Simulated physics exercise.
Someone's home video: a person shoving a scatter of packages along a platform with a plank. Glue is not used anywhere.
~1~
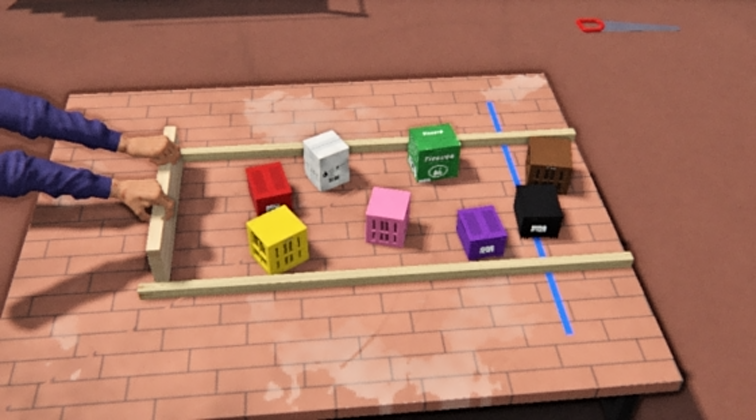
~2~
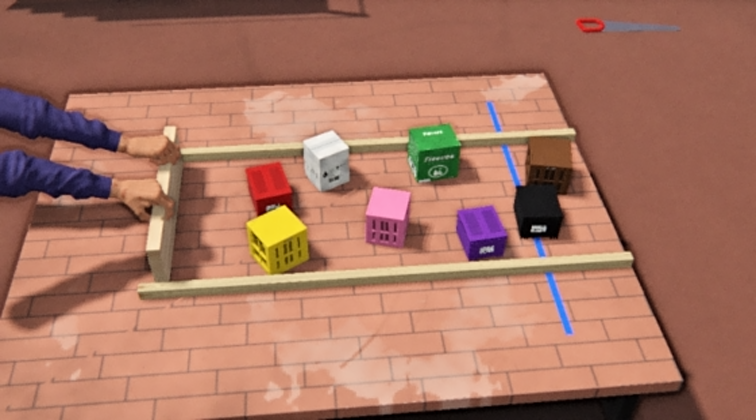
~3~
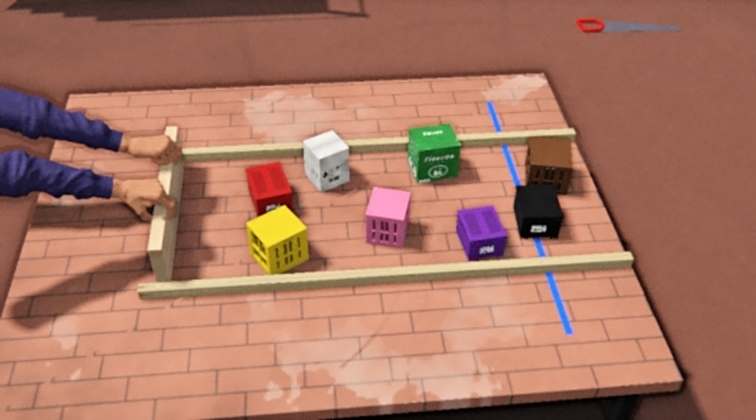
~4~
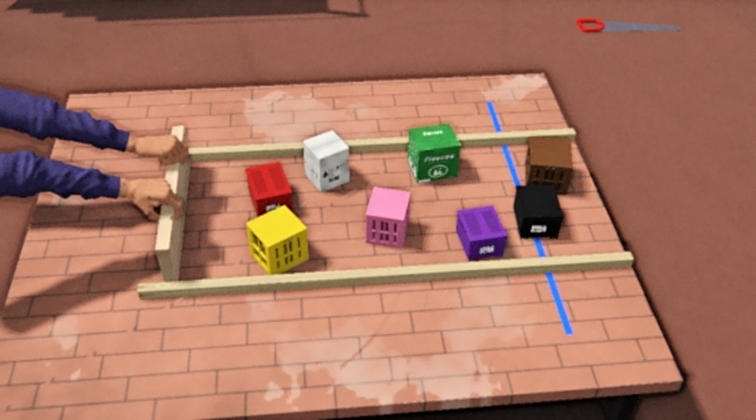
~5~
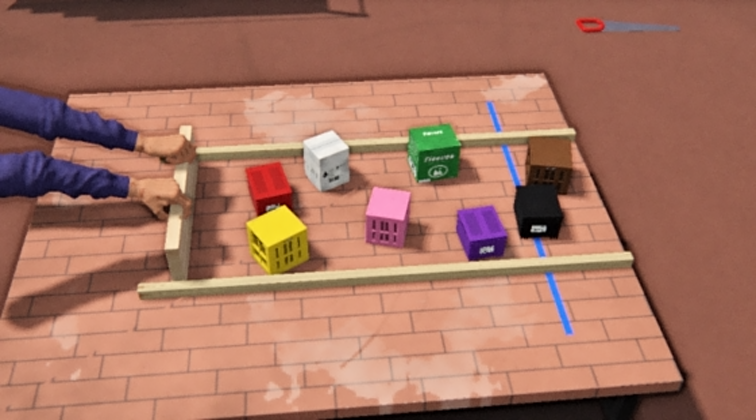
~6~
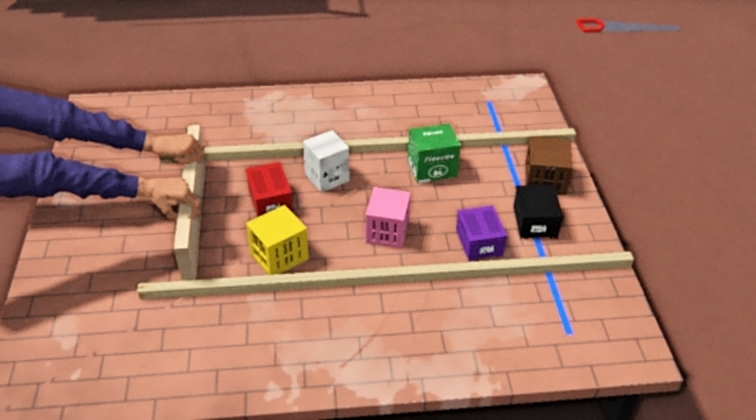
On a brick-patterned platform, eight coloured boxes sit scattered between two wooden rails, with a blue line crossing near the right end. Two hands at the left hold a plank upright, keeping it still at first, then slide it slightly rightward toward the red and yellow boxes, while every box stays in place.
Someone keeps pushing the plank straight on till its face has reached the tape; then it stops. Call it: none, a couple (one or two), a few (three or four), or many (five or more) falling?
Call: A couple.
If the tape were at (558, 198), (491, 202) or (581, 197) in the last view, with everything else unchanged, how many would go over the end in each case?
4, 0, 5.
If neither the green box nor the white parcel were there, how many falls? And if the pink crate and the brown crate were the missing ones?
Taking the two tries in turn, it comes to 1 and 1.
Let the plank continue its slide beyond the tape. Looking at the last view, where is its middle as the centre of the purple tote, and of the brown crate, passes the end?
First near (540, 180), second near (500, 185).
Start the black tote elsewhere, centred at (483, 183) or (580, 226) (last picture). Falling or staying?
Result, in order: It is safe; it leaves the top.
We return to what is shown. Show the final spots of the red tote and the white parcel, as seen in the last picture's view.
In the last picture the red tote sits at (538, 178) while the white parcel sits at (527, 141).
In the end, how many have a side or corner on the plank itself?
All in all, 4.
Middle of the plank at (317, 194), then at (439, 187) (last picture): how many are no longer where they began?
The count is 3 at the first point and 7 at the second.
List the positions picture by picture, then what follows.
In the first picture, brown crate (548, 165); black tote (537, 212); purple tote (481, 233); plank (167, 202); tape (523, 200).
In the second picture, black tote (537, 212); plank (167, 202).
In the third picture, purple tote (481, 233); pink crate (388, 218).
In the fourth picture, brown crate (548, 166); white parcel (327, 162).
In the fifth picture, black tote (537, 212); red tote (269, 191).
In the sixth picture, brown crate (548, 166); black tote (537, 212); purple tote (481, 233); plank (192, 201); tape (523, 200).
Early on, none off yet; brown crate at rest near (548, 166); black tote at rest near (537, 212); purple tote at rest near (481, 233).
Finally, the number that fall off is one or two; lost, black tote and brown crate.
